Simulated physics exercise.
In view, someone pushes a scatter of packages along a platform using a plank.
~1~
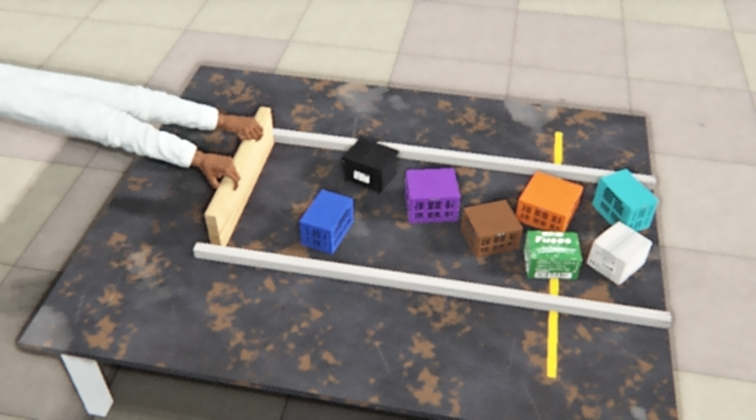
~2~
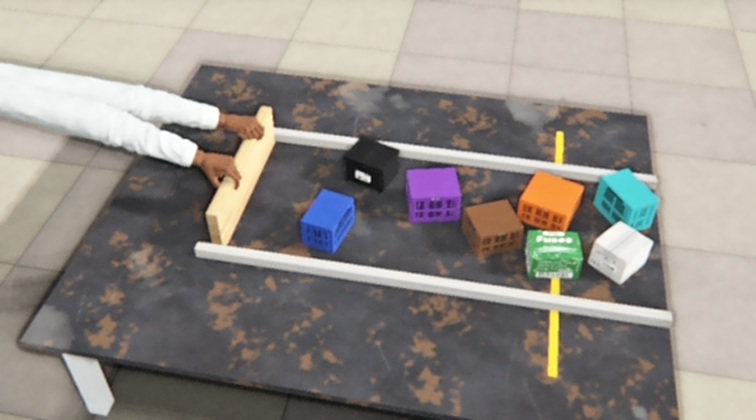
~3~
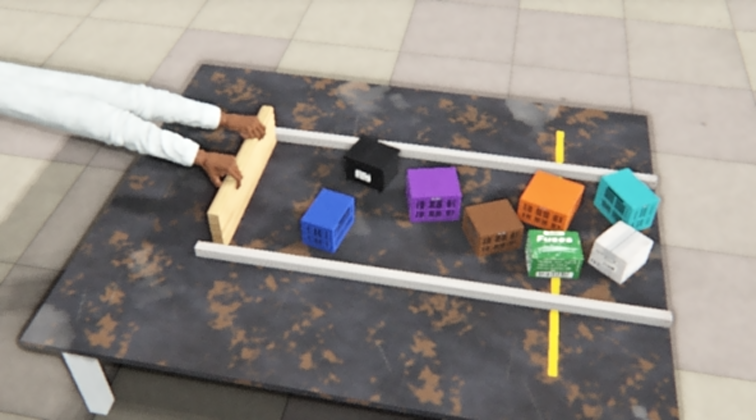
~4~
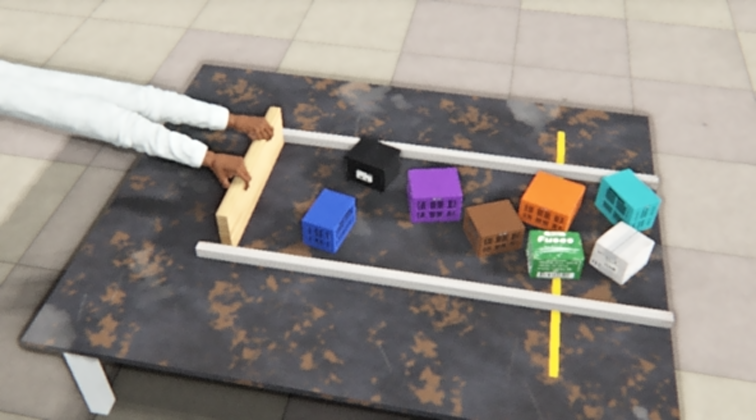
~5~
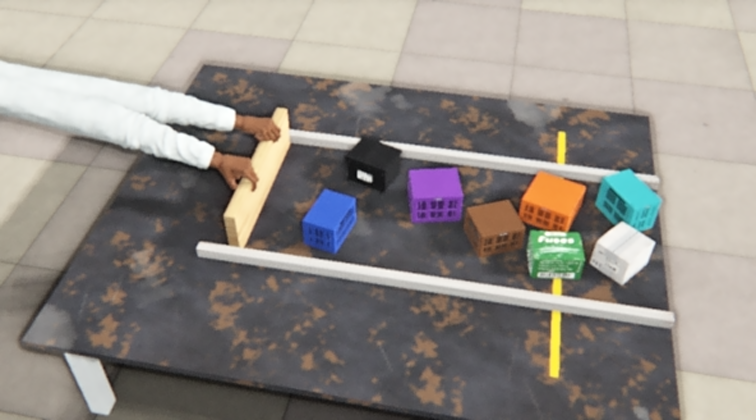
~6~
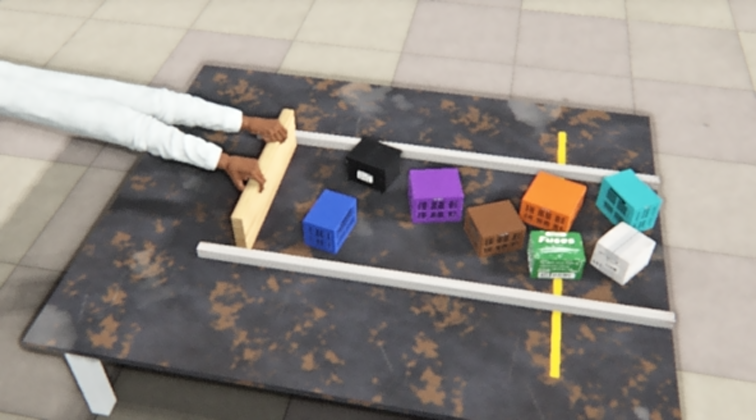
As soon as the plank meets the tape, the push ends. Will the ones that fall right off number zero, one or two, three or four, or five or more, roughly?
They will number one or two.
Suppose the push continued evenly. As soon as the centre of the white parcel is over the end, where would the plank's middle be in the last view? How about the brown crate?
White parcel over the end: About (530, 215). Brown crate over the end: About (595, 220).
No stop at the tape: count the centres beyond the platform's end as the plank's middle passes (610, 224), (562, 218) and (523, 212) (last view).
Taking the three positions in turn, the counts come to 5, 2 and 0.
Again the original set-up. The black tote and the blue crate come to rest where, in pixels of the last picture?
Listed as asked: First (586, 185), and then (578, 255).
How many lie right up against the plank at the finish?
At rest, 3 are in contact.
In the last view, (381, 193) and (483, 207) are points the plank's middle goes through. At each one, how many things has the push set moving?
Tally at point one: 2; at point two: 7.
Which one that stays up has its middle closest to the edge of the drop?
That's the green box.
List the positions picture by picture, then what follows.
The first frame shows turquoise crate (624, 203); white parcel (619, 253); green box (552, 255); plank (243, 175); tape (556, 235).
The second frame shows white parcel (620, 252); plank (244, 174).
The third frame shows green box (553, 254); blue crate (328, 220).
The fourth frame shows turquoise crate (627, 202); brown crate (493, 228).
The fifth frame shows white parcel (622, 253); orange crate (552, 203).
The sixth frame shows turquoise crate (628, 203); white parcel (622, 253); green box (555, 255); plank (267, 177); tape (559, 235).
Early on, none off yet; turquoise crate at rest near (628, 203); white parcel at rest near (622, 253); green box at rest near (555, 255).
A while later, none off yet; turquoise crate moving near (631, 203); white parcel travelled about its own width near (651, 262); green box travelled about its own width near (603, 281).
Finally, the number that fall off is one or two; lost, white parcel and turquoise crate.
